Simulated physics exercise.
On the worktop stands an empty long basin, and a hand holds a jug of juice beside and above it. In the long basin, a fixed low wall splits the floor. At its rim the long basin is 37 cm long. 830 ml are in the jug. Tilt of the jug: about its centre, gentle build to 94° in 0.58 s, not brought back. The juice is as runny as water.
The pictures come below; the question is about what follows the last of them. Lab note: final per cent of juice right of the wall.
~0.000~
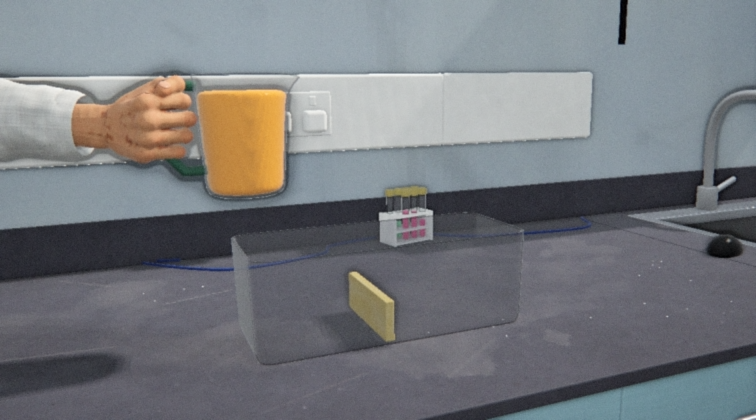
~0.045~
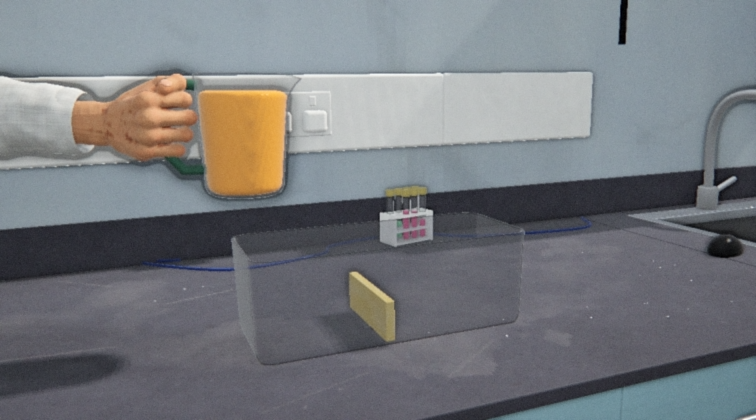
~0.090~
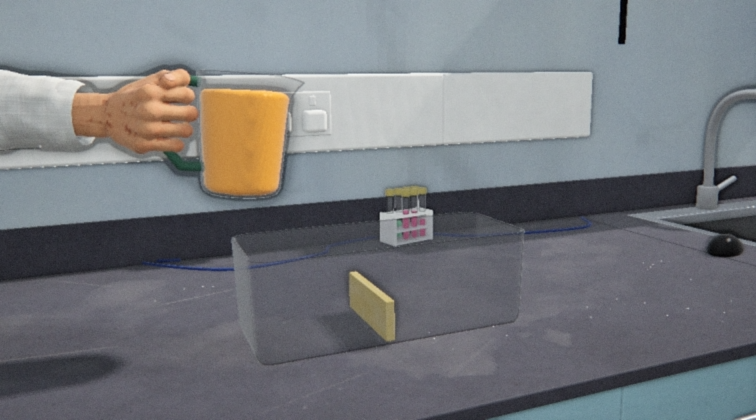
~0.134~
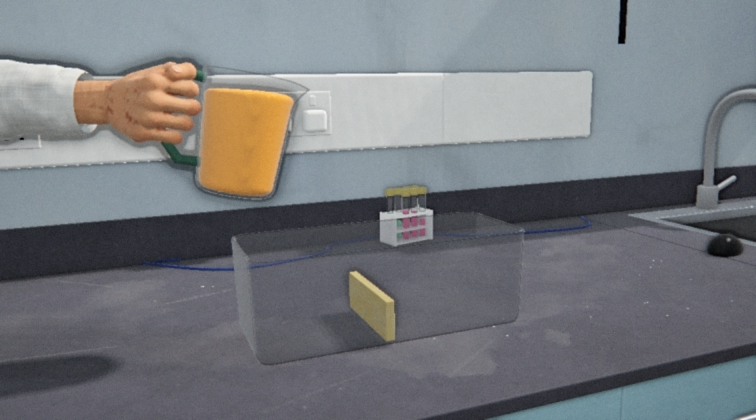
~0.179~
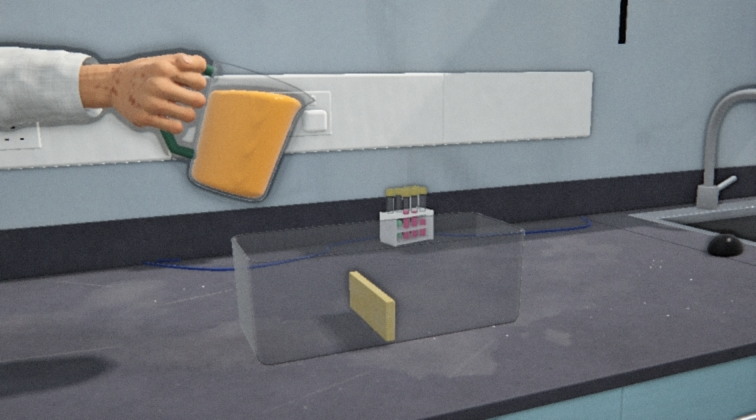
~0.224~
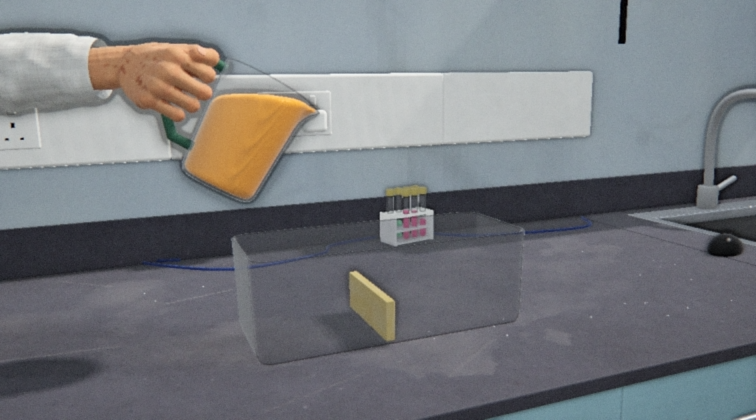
Approx. 51 %.
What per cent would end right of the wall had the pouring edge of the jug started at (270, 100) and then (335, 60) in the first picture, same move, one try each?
Respectively 5 and 95 %.
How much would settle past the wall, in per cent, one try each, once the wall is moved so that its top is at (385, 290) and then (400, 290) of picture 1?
Try 1: 10 %; try 2: 5 %.
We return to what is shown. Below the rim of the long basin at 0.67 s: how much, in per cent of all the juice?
Around 52 parts in a hundred.
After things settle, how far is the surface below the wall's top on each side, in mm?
About 36 mm left, about 38 mm right.
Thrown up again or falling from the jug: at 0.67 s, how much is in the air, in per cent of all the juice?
I'd put it at about 18 per cent of the liquid.
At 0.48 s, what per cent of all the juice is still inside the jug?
I'd estimate some 66 % remains.
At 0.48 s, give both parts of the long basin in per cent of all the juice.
About 2 % left, 8 % right.
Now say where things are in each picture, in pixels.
In the first frame, tilt 0°; pouring edge (299, 76); surface from (196, 94) to (284, 93); the long basin's rim runs from (240, 251) to (498, 223); the wall's top is at (370, 287).
In the second frame, tilt 1°; pouring edge (301, 77); surface from (197, 93) to (285, 93).
In the third frame, tilt 5°; pouring edge (304, 82); surface from (200, 91) to (288, 96).
In the fourth frame, tilt 12°; pouring edge (309, 89); surface from (205, 91) to (292, 97).
In the fifth frame, tilt 20°; pouring edge (315, 100); surface from (207, 105) to (300, 100).
In the sixth frame, tilt 31°; pouring edge (319, 113); surface from (203, 117) to (312, 107).
After 0.48 s the tilt is 87° and 66 per cent is still to pour, 2 is left of the wall and 8 right of it.
After 0.67 s the tilt is 94° and 30 per cent is still to pour, 25 is left of the wall and 27 right of it.
After 0.87 s the tilt is 94° and 11 per cent is still to pour, 34 is left of the wall and 49 right of it.
After 1.08 s the tilt is 94° and 3 per cent is still to pour, 43 is left of the wall and 51 right of it.
In the end 48 per cent lies left of the wall, 51 right of it and 1 outside.
